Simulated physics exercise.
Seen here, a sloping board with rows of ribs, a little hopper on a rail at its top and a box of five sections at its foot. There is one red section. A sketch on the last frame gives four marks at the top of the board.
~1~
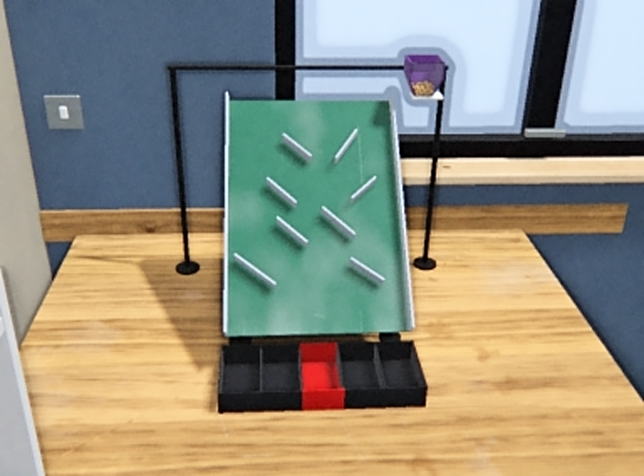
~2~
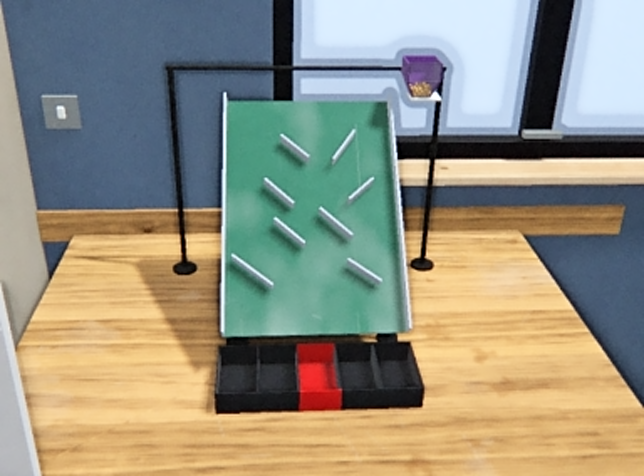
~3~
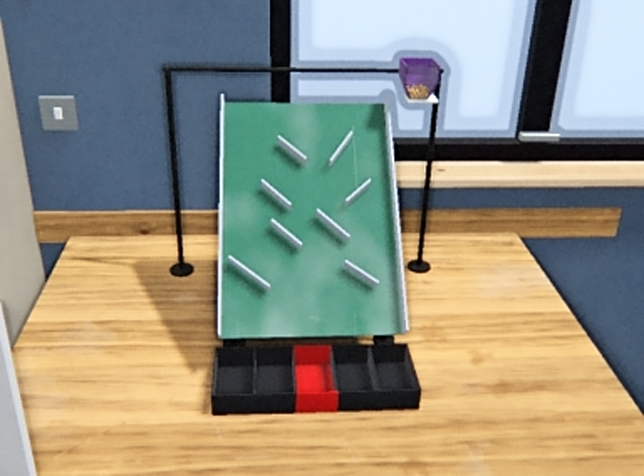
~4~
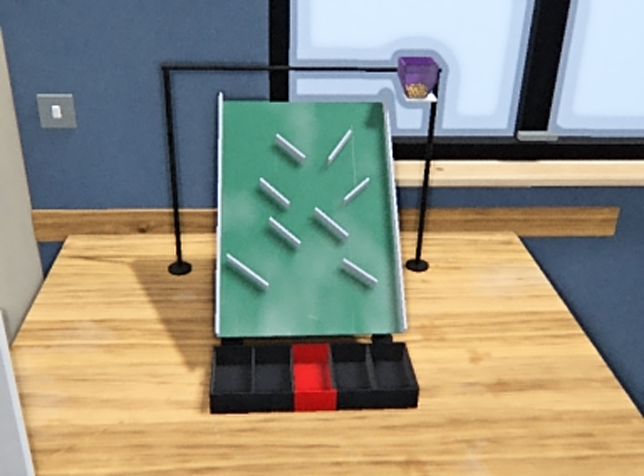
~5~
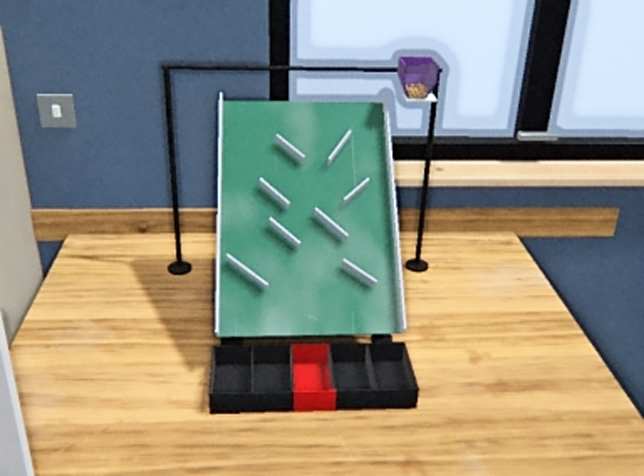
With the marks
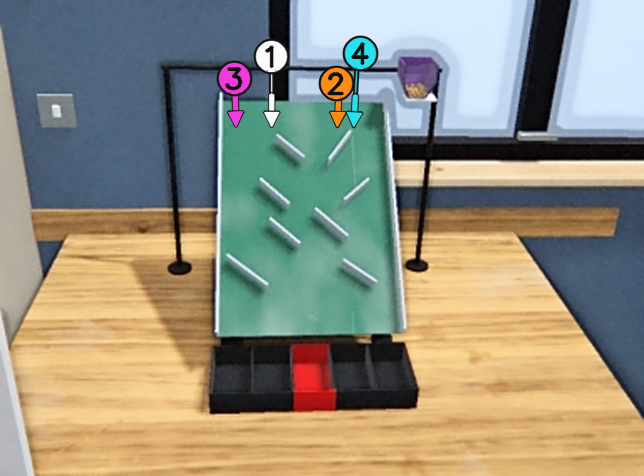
On a wooden table, a green sloping board with ribs stands still above a sectioned box.
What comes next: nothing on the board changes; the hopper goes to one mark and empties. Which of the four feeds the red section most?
3 is best.
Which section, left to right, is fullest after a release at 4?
It is the fifth one.
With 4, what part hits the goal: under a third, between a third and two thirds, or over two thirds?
Under a third.
On the marked copy, mark 1 meets the board at (271, 121); mark 2 meets the board at (337, 121); mark 3 meets the board at (235, 121); mark 4 meets the board at (354, 121).
If 1 is chosen, a small part in the red section, about half in other sections, about a third outside the box.
If 2 is chosen, about a quarter in the red section, about half in other sections, about a third outside the box.
If 3 is chosen, about half in the red section, about a third in other sections, about a quarter outside the box.
If 4 is chosen, a stray few in the red section, most in other sections, about a quarter outside the box.
